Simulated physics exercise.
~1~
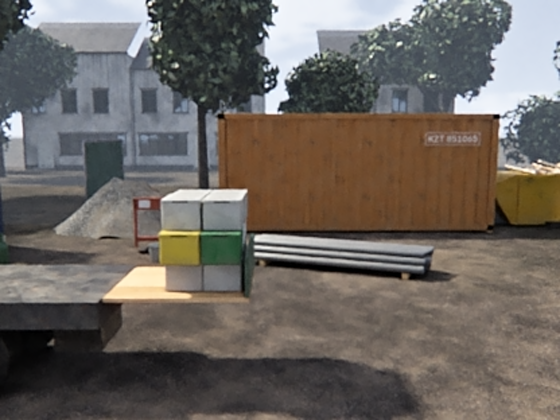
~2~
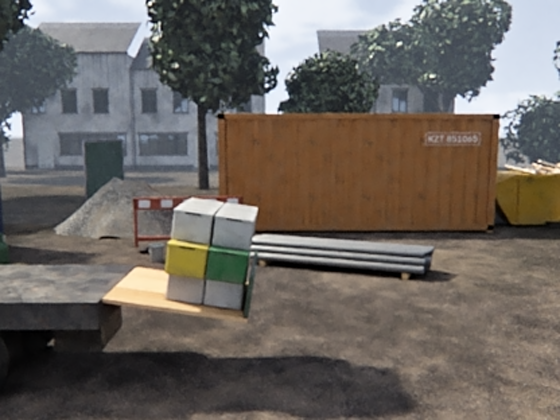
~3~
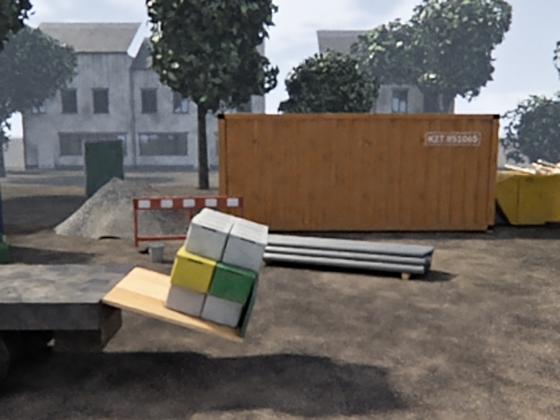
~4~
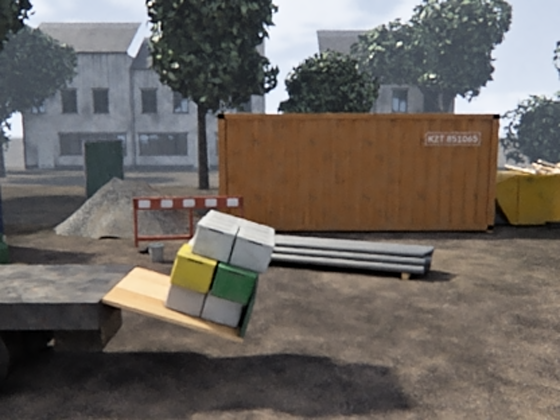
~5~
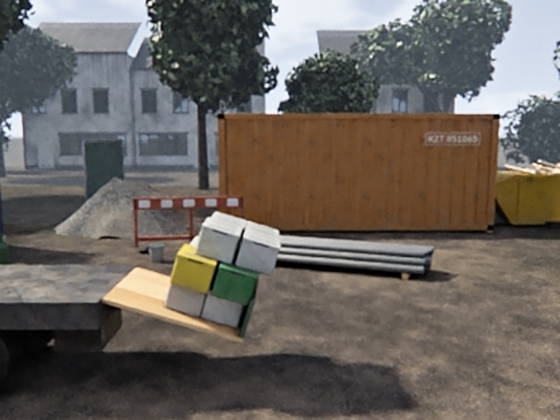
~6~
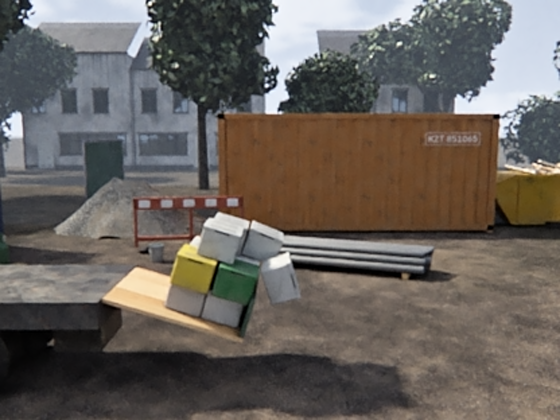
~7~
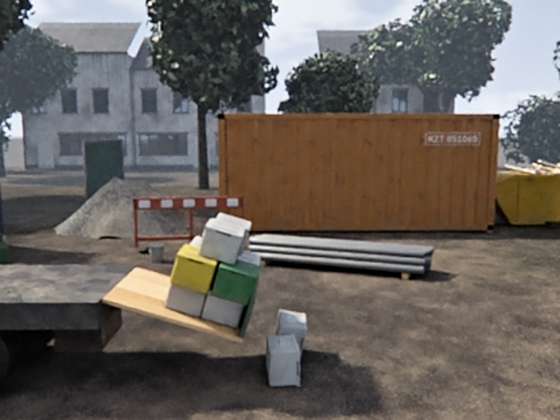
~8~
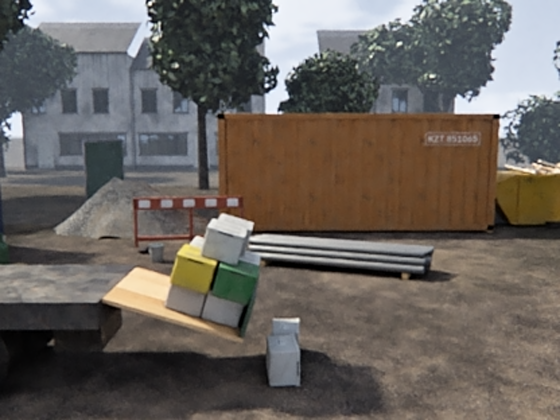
A wooden flap at the end of a flat-bed tilts down to the right, carrying a block of pale, yellow and green totes that leans with it. The upper totes slide right, two pale ones drop to the ground, and the rest stay stacked on the slope.
